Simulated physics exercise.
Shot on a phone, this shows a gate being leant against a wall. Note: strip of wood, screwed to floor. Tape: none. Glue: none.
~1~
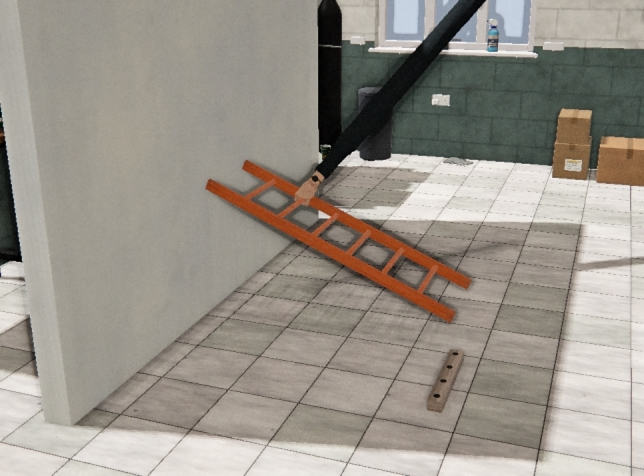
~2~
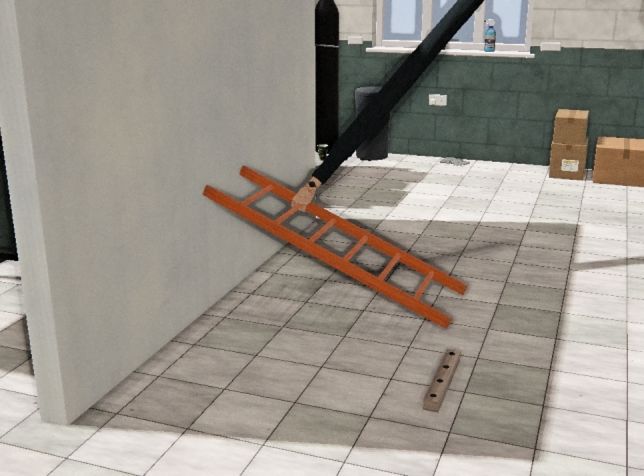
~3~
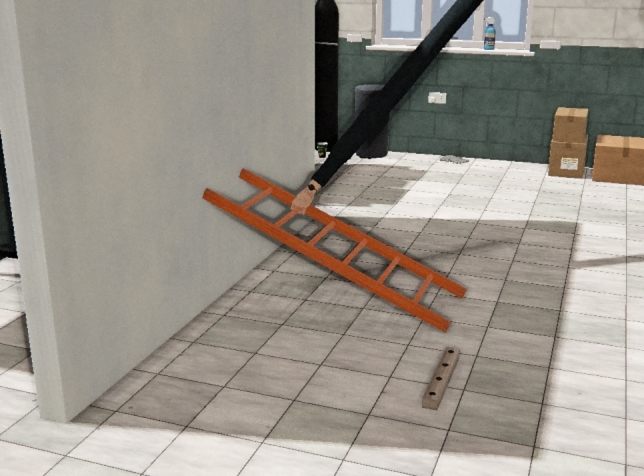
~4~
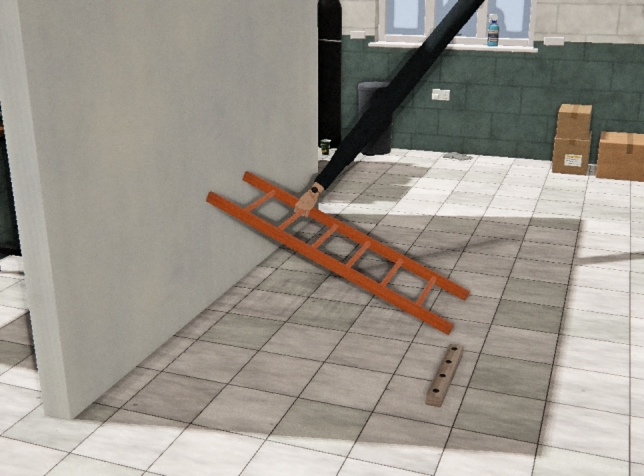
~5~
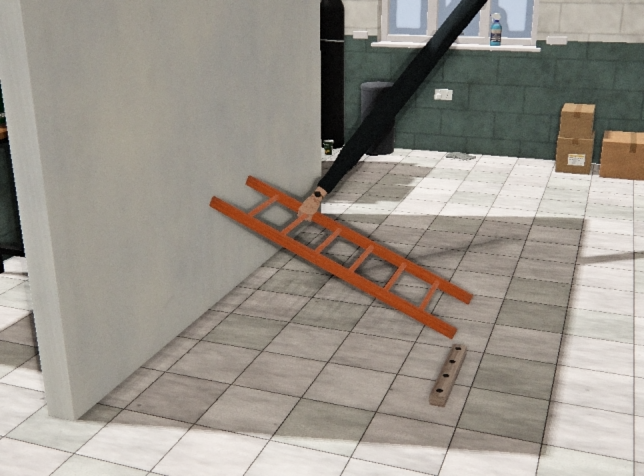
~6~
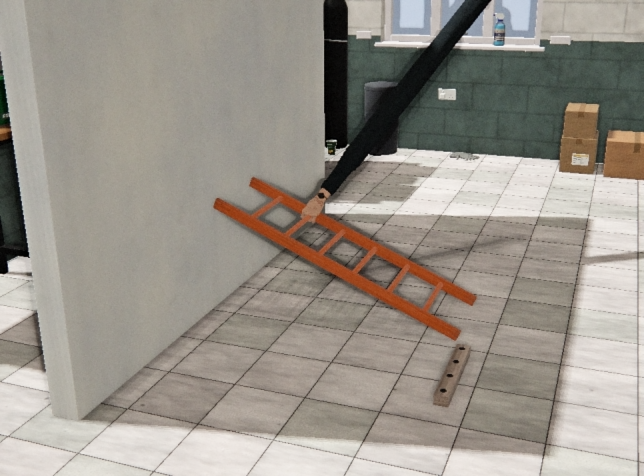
A dark arm gripped an orange, ladder-like gate beside a pale wall and lowered it slightly toward a strip with holes on the tiled floor, still holding it at the end.
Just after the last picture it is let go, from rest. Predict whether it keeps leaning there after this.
It slips down.
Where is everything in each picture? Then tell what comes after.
Still on the way; orange gate (341, 235); batten (446, 379), in the first frame.
Still on the way; orange gate (338, 241); batten (443, 379), in the second frame.
Still on the way; orange gate (337, 244); batten (442, 377), in the third frame.
Still on the way; orange gate (340, 247); batten (446, 374), in the fourth frame.
Still on the way; orange gate (343, 251); batten (449, 374), in the fifth frame.
In place, still held; orange gate (347, 253); batten (453, 374), in the sixth frame.
Then, 0.24 s after the last picture, orange gate tipped 6° from how it was near (352, 266).
Then, 0.34 s after the last picture, orange gate tipped 16° from how it was near (356, 287).
At rest, the orange gate slips down, near (359, 302).
